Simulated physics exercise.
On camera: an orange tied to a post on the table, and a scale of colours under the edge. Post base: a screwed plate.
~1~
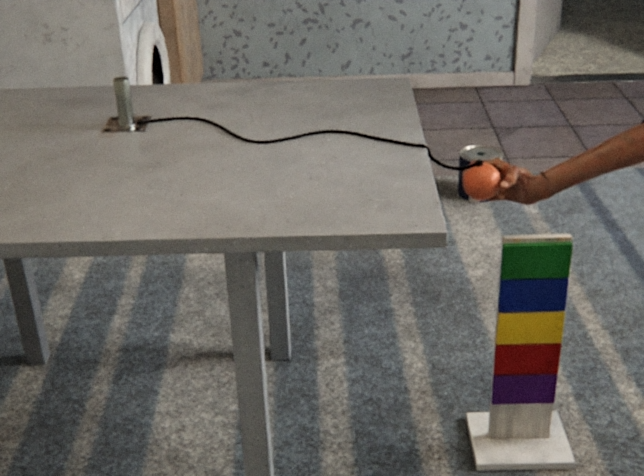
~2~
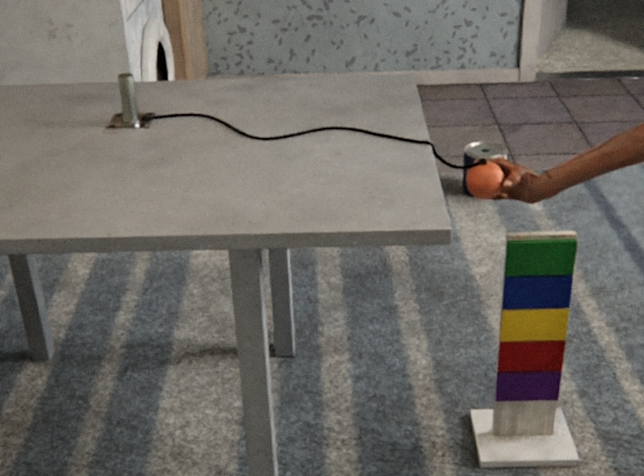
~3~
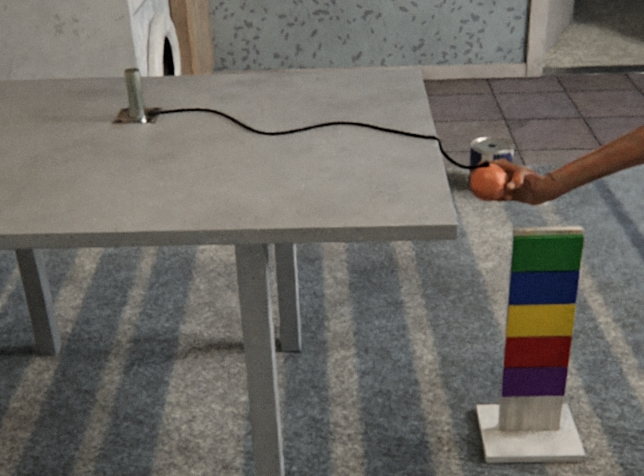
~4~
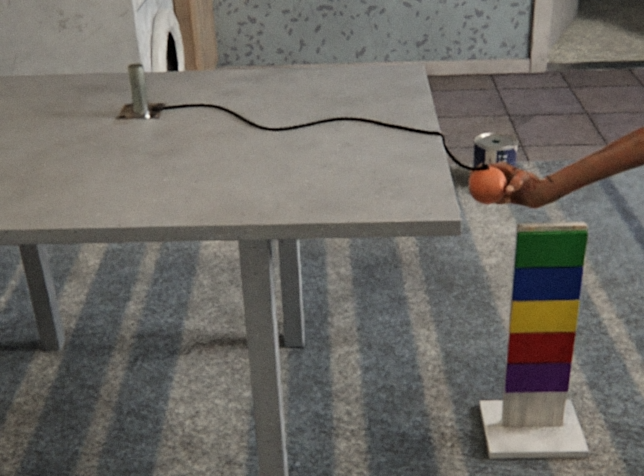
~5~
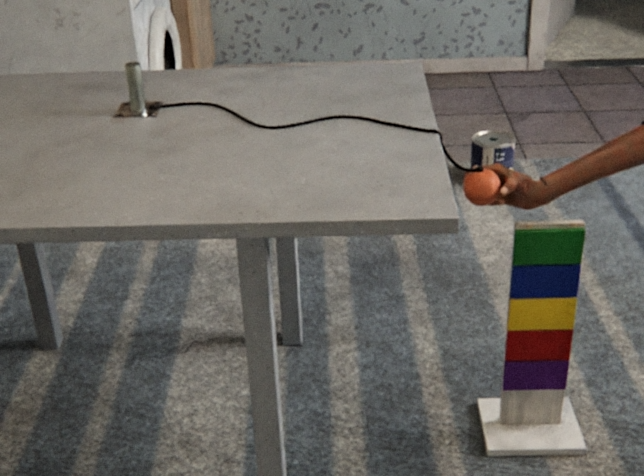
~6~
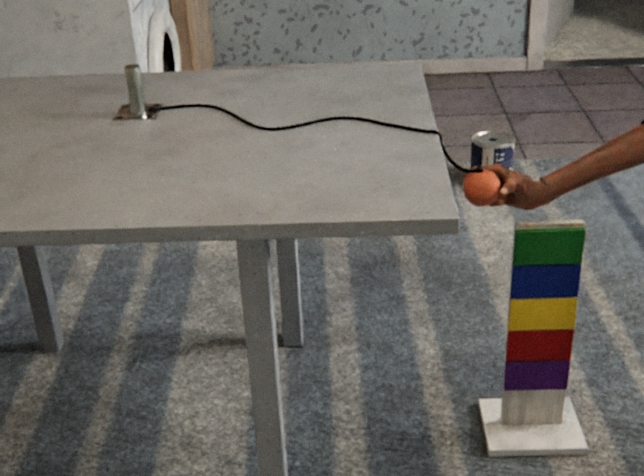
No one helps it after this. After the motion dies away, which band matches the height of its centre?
The green one.
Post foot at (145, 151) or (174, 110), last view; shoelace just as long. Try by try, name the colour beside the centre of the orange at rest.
Trial 1 - blue; trial 2 - blue.
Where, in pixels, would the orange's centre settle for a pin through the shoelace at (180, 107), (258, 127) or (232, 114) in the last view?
Approximately at (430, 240), at (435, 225) and at (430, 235), in that order.
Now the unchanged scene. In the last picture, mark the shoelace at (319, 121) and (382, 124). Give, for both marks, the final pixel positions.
They end up around (349, 122) and around (417, 126).
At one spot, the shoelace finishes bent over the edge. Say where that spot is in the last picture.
The point at (398, 127).
A little later, orange near (406, 230); level with green.
Next, orange near (437, 242); level with green.
When it is over, orange near (431, 242); level with green. Its centre hangs level with the green band.
